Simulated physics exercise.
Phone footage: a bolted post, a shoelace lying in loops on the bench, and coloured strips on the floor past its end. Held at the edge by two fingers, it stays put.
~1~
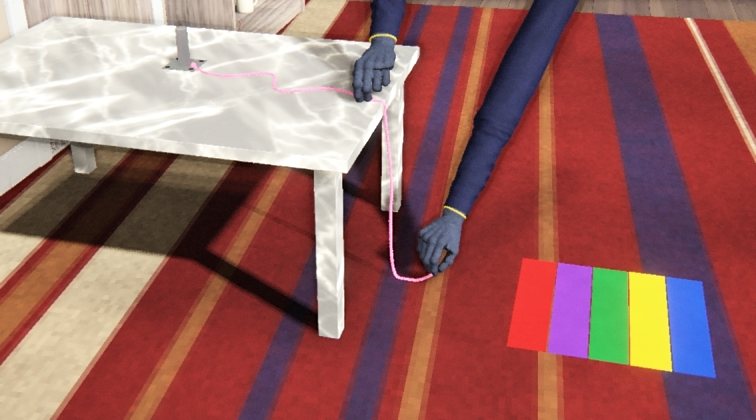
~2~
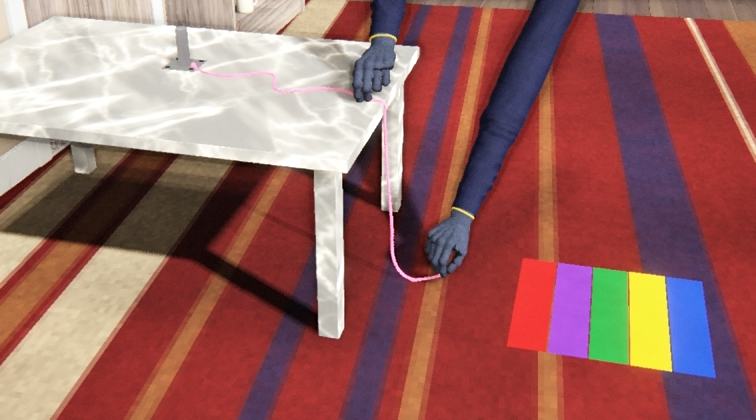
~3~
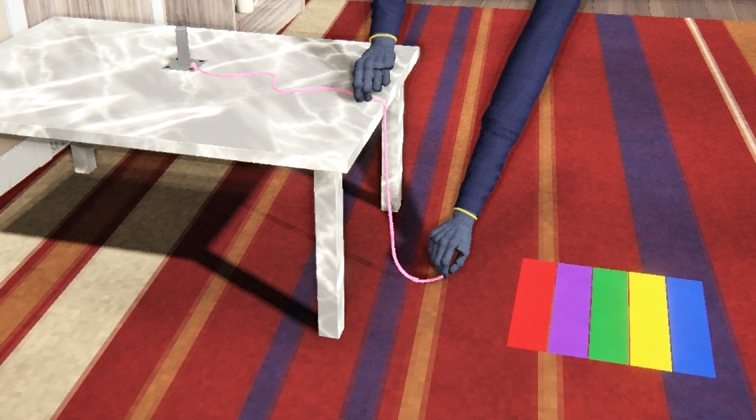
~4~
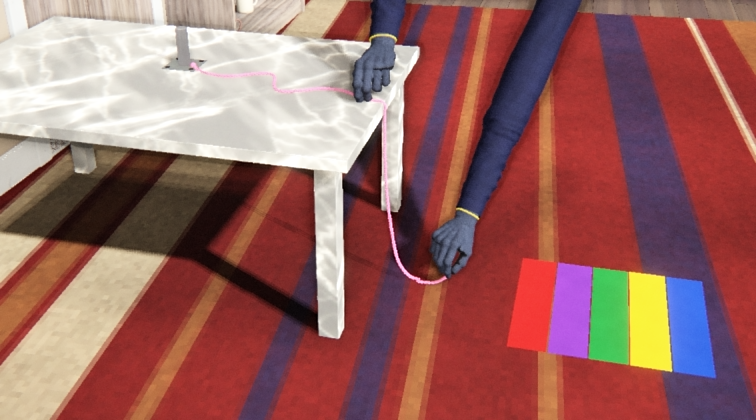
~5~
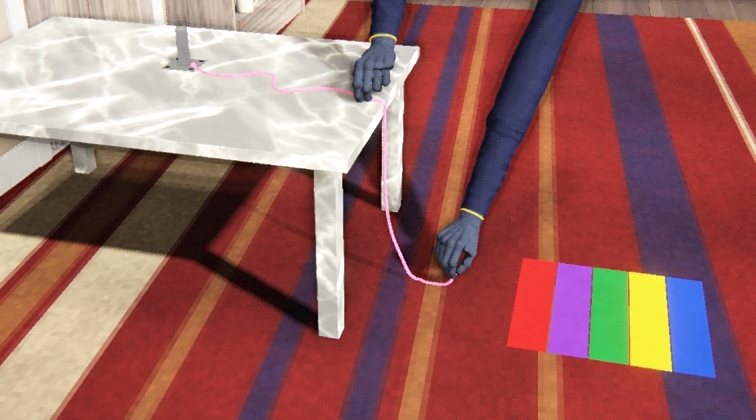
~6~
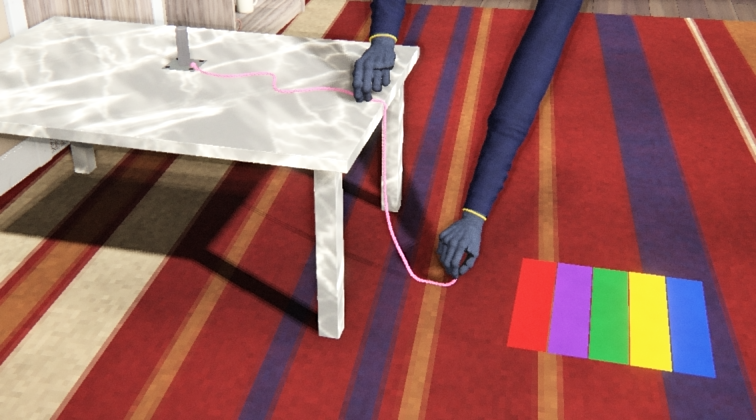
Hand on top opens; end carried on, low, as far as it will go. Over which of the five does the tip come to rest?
Over the green one.
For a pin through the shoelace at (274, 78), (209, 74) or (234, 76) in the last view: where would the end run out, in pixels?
Pixel spots, one per try: About (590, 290), (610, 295), (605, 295).
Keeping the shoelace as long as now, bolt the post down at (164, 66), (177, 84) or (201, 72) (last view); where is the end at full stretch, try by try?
First try about (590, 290), second about (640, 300), third about (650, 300).
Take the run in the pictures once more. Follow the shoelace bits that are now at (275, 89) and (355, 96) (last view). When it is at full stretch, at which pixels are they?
One finishes at (314, 87) and the other at (395, 111).
Soon after, end near (543, 286); over red.
Then, end near (588, 292); over purple.
At full stretch, end near (615, 296); over green. Over green.
